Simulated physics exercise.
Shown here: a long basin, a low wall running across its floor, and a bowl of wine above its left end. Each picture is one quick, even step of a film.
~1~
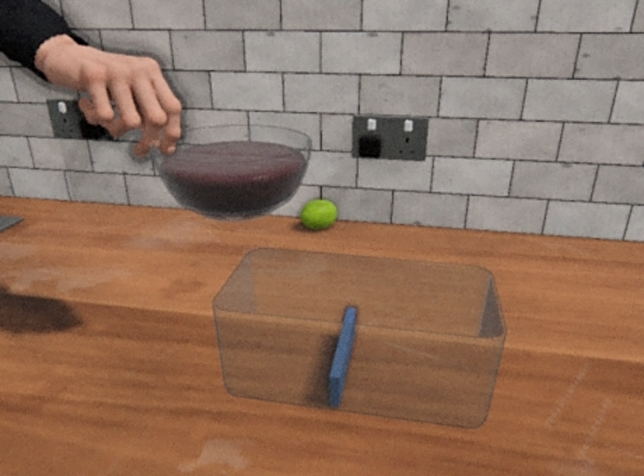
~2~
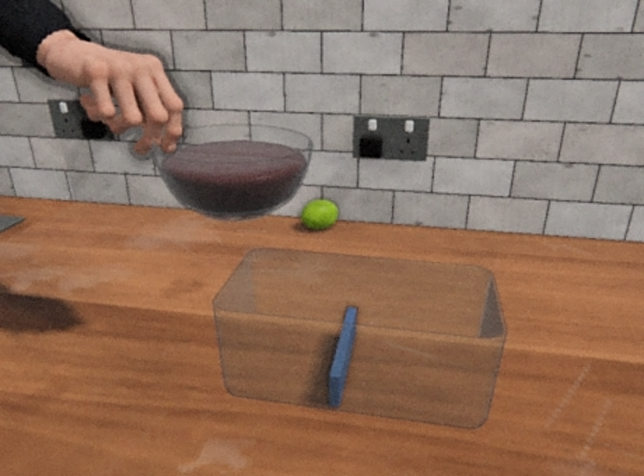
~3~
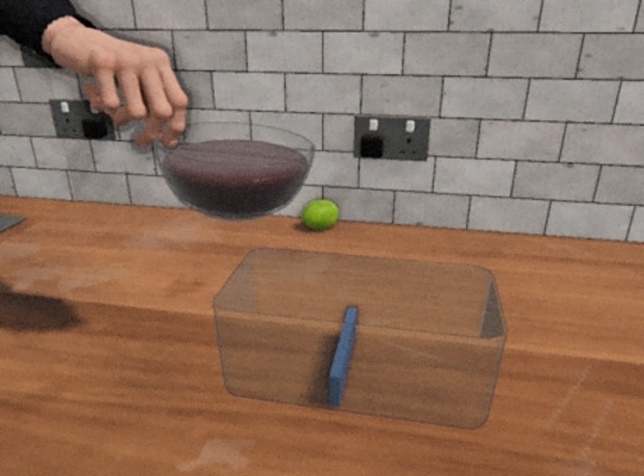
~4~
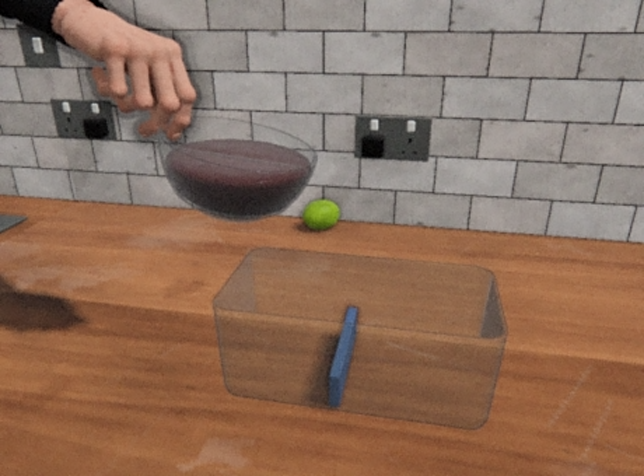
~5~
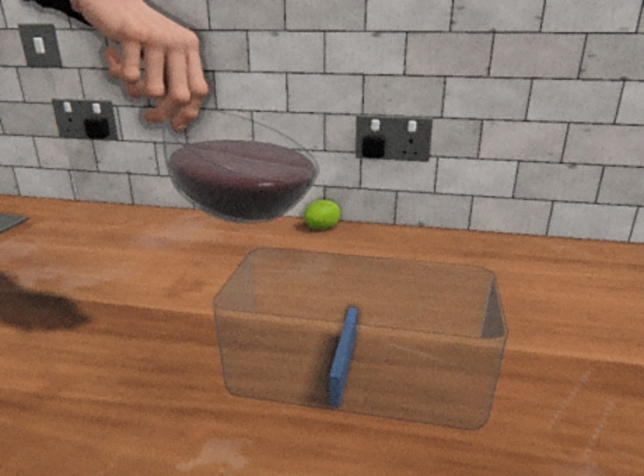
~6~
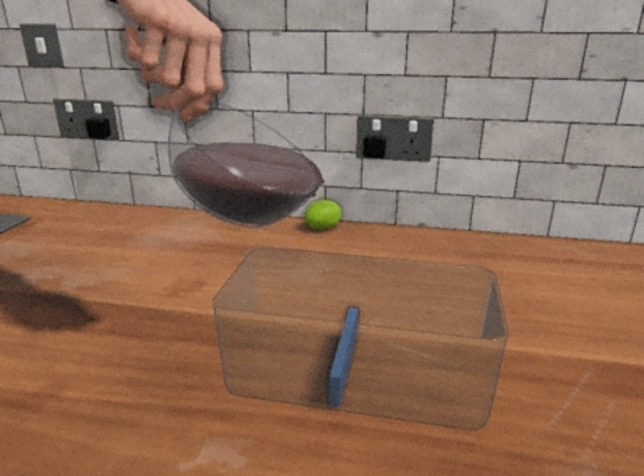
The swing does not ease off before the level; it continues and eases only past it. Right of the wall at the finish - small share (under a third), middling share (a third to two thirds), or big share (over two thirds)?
Middling.
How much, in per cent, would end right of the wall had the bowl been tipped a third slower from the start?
About 65 per cent would end up there.
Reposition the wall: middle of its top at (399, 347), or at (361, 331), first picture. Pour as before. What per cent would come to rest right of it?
Around 15 percent in try one and around 30 percent in try two.
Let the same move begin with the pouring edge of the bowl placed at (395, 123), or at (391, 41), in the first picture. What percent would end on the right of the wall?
Near 80 in a hundred first, near 80 in a hundred second.
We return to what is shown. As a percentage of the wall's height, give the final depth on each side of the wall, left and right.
The left reads 40 in a hundred and the right 40 in a hundred.
A moment on, the bowl is tipped on its side and 14 per cent is still to pour, 11 is left of the wall and 41 right of it.
Next, the bowl is tipped right over and 0 per cent is still to pour, 39 is left of the wall and 54 right of it.
Then the bowl is tipped right over and 0 per cent is still to pour, 42 is left of the wall and 56 right of it.
Later the bowl is tipped right over and 0 per cent is still to pour, 42 is left of the wall and 56 right of it.
At rest 42 per cent lies left of the wall, 56 right of it and 2 outside.
